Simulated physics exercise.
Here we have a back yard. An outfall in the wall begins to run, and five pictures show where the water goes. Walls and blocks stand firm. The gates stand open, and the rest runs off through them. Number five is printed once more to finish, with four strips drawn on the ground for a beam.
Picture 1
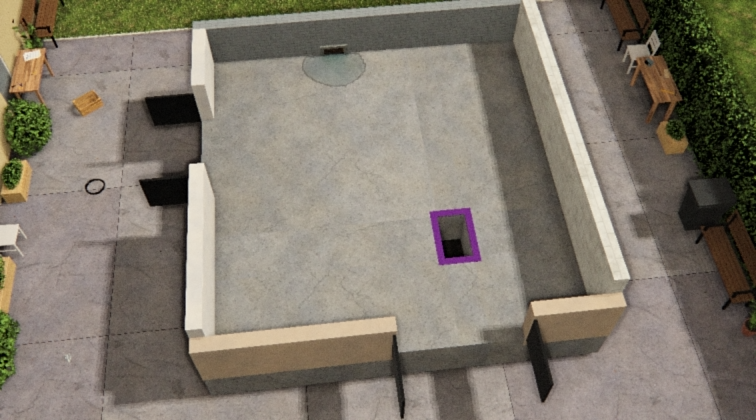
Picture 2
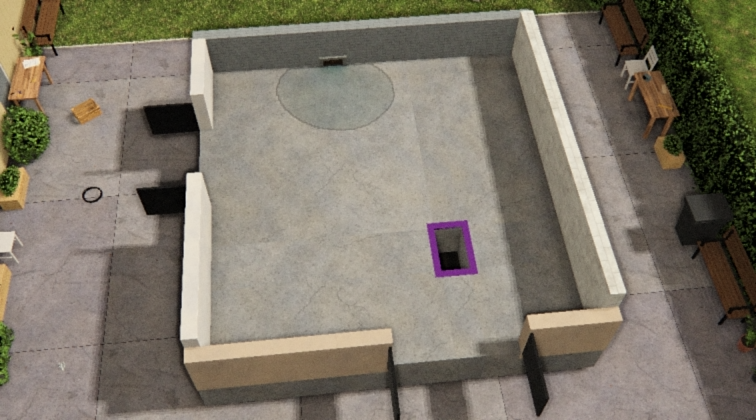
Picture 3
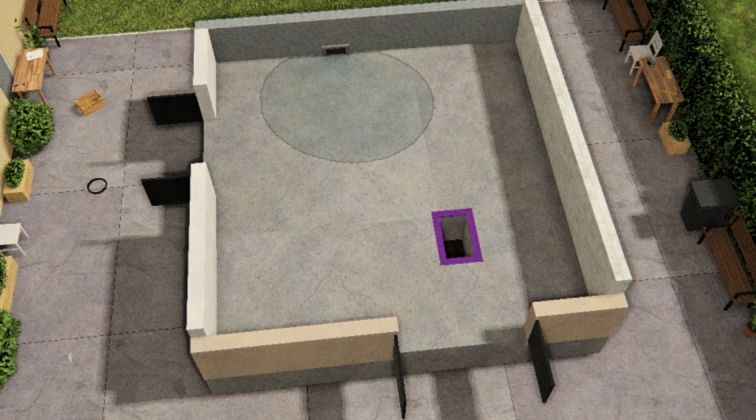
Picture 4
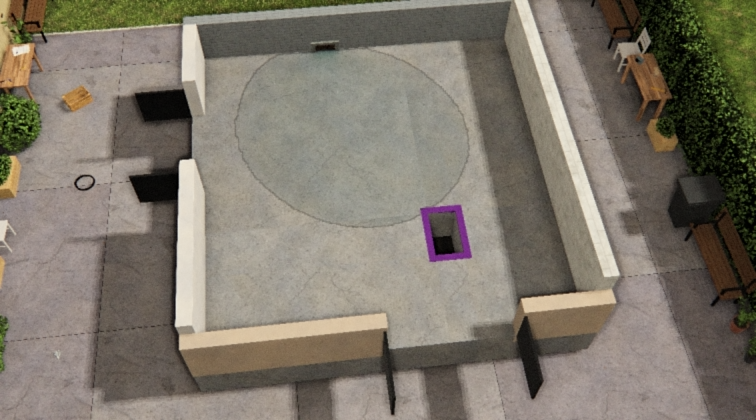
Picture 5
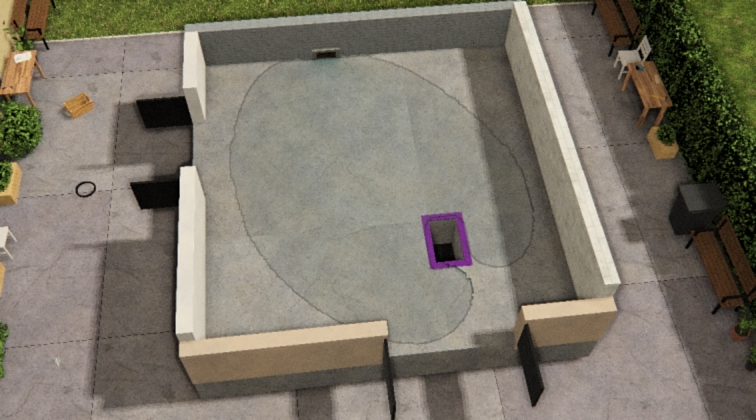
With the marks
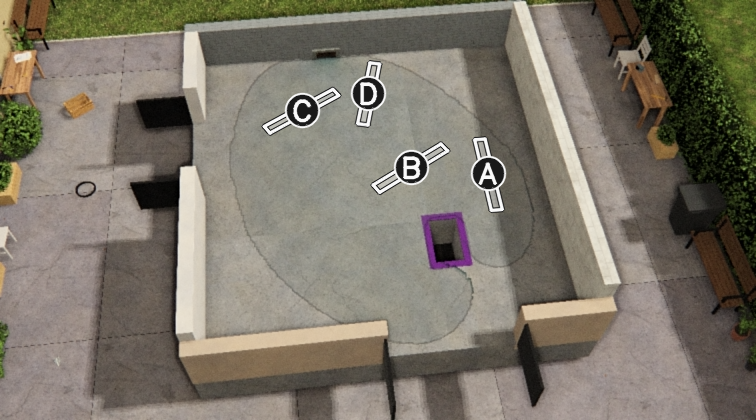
Walled back yard with open gates, a sheet of water spreading from a wall outlet across the paving and reaching a purple-edged gully.
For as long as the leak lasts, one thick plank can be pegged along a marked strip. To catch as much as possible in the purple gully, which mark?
Use position A.
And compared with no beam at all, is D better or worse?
Position D is worse.
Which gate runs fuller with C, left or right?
The right one.
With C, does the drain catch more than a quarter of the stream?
No.
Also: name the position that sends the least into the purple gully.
It is B.
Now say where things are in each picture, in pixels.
Outfall at (334, 50); purple gully at (455, 236); open gate at (458, 333); open gate at (214, 157); 2 % of the ground under water, visible out to (337, 82); purple gully still dry, in the first frame.
In the second frame, 8 % of the ground under water, visible out to (378, 116); purple gully still dry.
In the third frame, 17 % of the ground under water, visible out to (341, 160); purple gully still dry.
In the fourth frame, 33 % of the ground under water, visible out to (376, 223); purple gully still dry.
In the fifth frame, 52 % of the ground under water, visible out to (446, 292); purple gully taking water.
In white, A from (496, 209) to (479, 139); B from (376, 188) to (444, 147); C from (267, 129) to (335, 92); D from (362, 124) to (374, 63).
For position A, about 26 % of the stream goes into the purple gully, about 73 % out by the gates.
For position B, about 4 % of the stream goes into the purple gully, about 95 % out by the gates.
For position C, about 18 % of the stream goes into the purple gully, about 82 % out by the gates.
For position D, about 14 % of the stream goes into the purple gully, about 84 % out by the gates.
